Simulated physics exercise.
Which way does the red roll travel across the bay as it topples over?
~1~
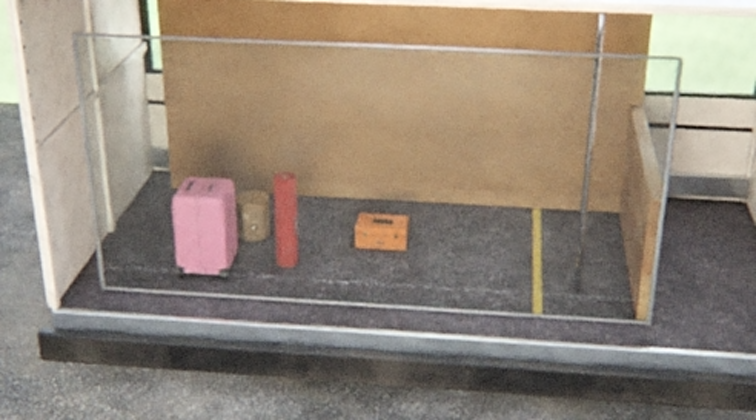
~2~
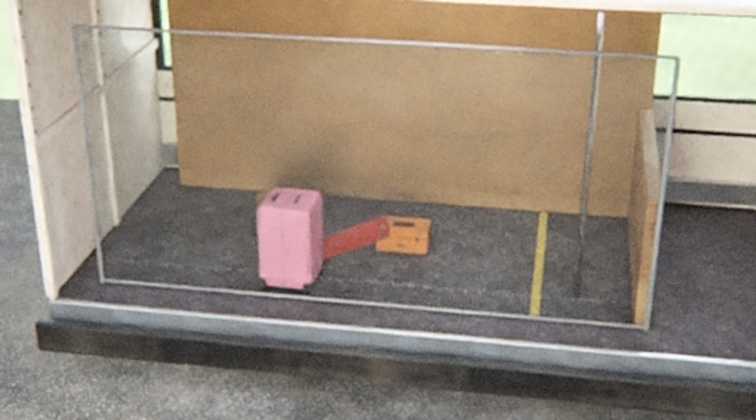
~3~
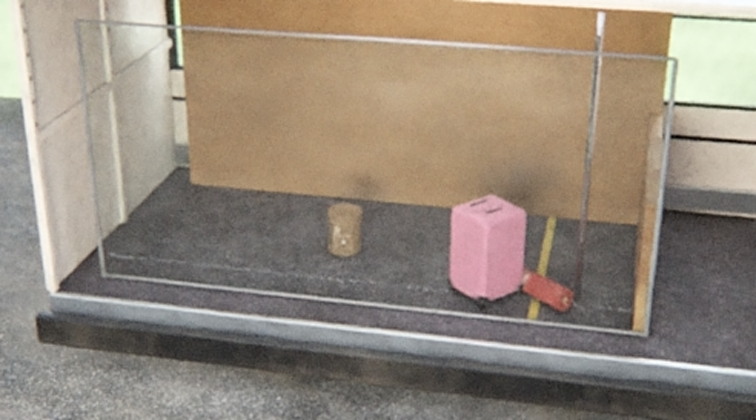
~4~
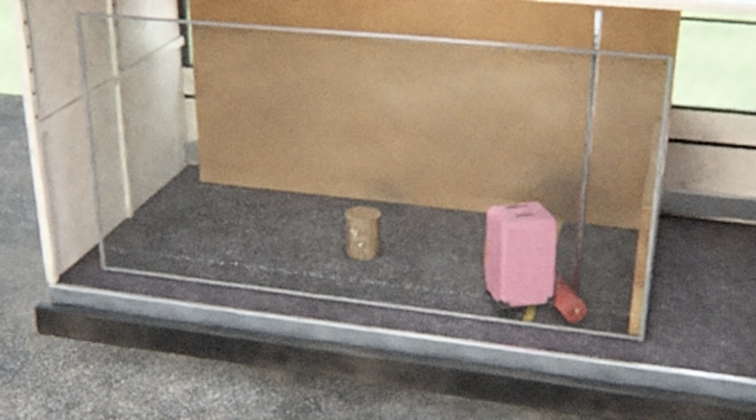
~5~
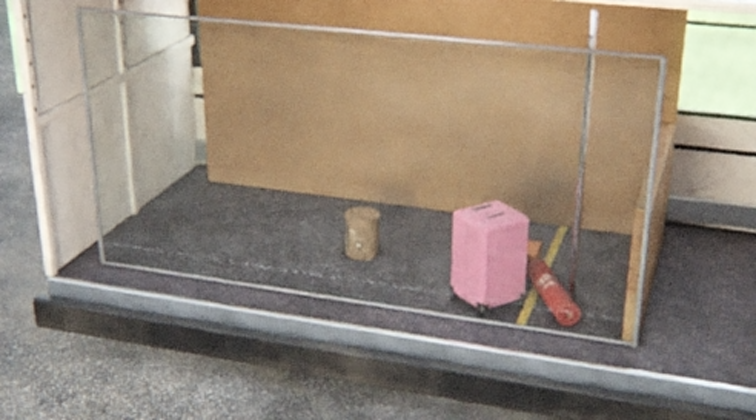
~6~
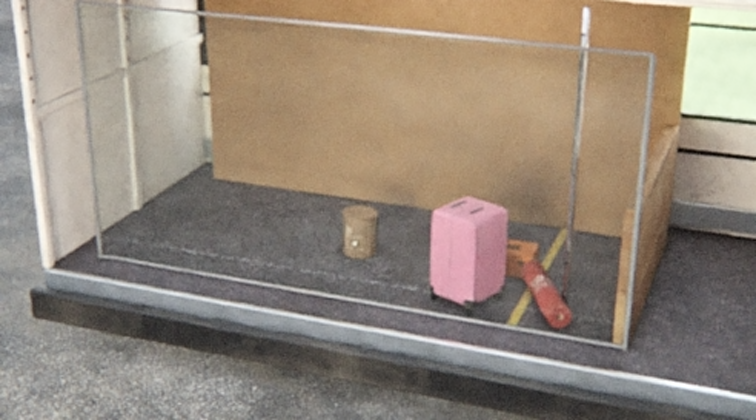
The red roll moves to the right, tipping over and ending up lying on its side across the yellow line.
